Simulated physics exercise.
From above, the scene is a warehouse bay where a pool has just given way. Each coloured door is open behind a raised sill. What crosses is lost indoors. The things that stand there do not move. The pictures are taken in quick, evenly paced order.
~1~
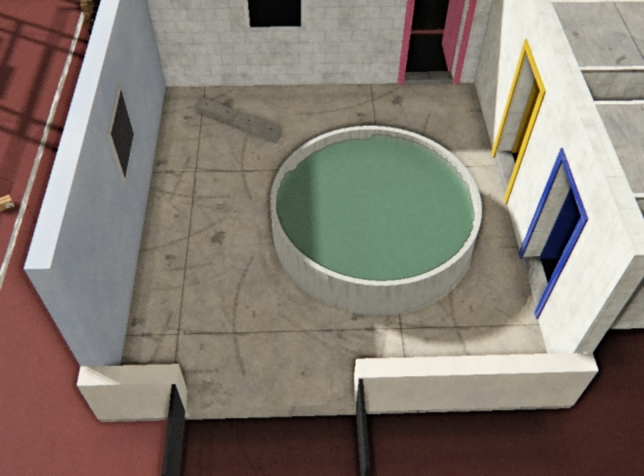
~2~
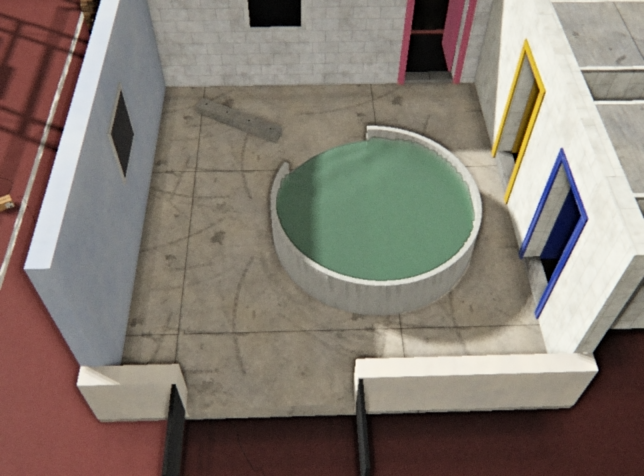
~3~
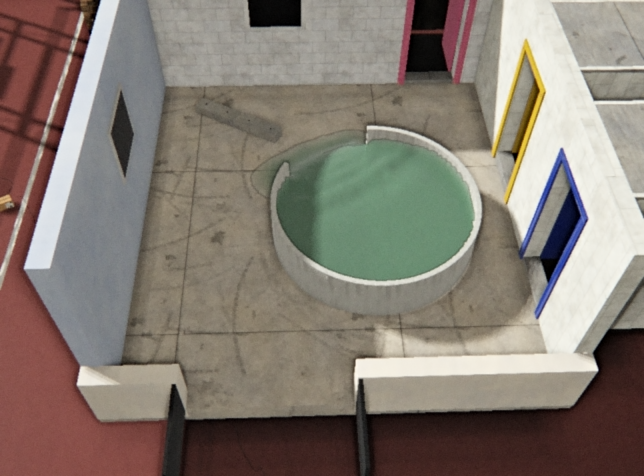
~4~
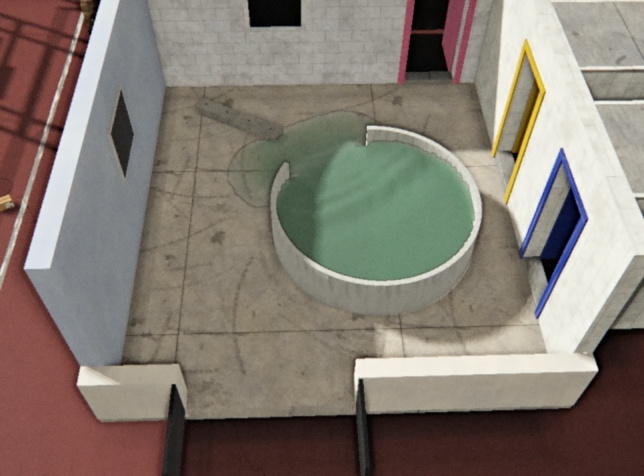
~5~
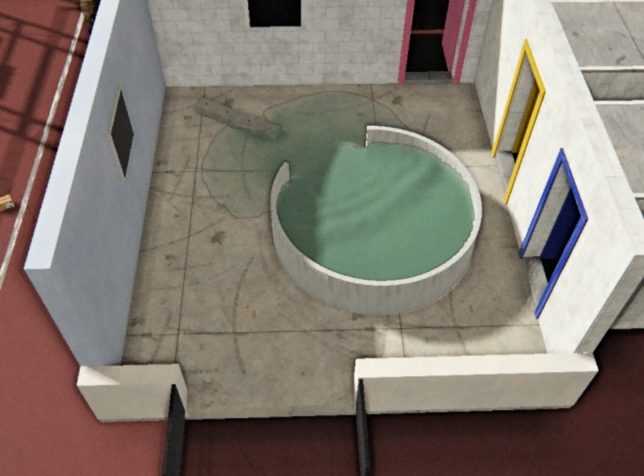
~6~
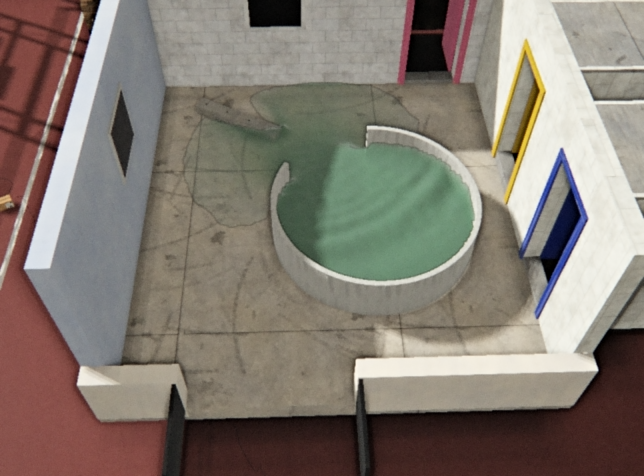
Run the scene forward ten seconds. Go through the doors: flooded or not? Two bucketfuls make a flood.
One by one: The pink door counts as over, the blue door counts as not over, the yellow door counts as not over.
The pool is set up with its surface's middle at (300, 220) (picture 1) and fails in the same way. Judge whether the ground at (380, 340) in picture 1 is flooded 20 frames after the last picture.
Well, it ends up unwetted there.
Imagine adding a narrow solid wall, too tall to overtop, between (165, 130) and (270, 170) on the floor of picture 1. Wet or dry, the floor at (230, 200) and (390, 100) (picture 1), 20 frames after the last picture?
Note: Point one drenched, point two drenched.
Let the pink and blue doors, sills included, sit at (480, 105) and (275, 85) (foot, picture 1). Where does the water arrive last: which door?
It is the yellow one.
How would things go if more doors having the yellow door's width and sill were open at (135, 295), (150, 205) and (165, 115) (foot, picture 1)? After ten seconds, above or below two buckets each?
Going door by door: The first remains below the limit, the second remains below the limit, the third runs past the limit.
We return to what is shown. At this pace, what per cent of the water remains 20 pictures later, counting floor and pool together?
Around 100 percent.
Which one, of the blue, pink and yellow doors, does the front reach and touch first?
That's the pink-painted one.
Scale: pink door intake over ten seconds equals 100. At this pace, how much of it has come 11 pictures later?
It works out at roughly 0 percent of the ten-second total.
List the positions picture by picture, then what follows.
Still water in the round pool at (375, 202), in the first frame.
The front is at a hidden place, out from the gap on the round pool's far side, in the second frame.
Water pours out on the round pool's far side and has run to a hidden place, in the third frame.
Water pours out on the round pool's far side and has run to (367, 120), in the fourth frame.
Water pours out on the round pool's far side and has run to (344, 95), in the fifth frame.
Water pours out on the round pool's far side and has run to (207, 122), in the sixth frame.
A moment on, water covers 30 % of the floor; the pink door wet at the sill, nothing in, the blue door not reached, the yellow door not reached.
Next, water covers 35 % of the floor; the pink door wet at the sill, nothing in, the blue door not reached, the yellow door not reached.
Then, water covers 60 % of the floor; the pink door under two buckets in, the blue door not reached, the yellow door wet at the sill, nothing in.
Later, water covers 90 % of the floor; the pink door under two buckets in, the blue door wet at the sill, nothing in, the yellow door wet at the sill, nothing in.
In the end, water covers 95 % of the floor; the pink door over two buckets in, the blue door wet at the sill, nothing in, the yellow door wet at the sill, nothing in.
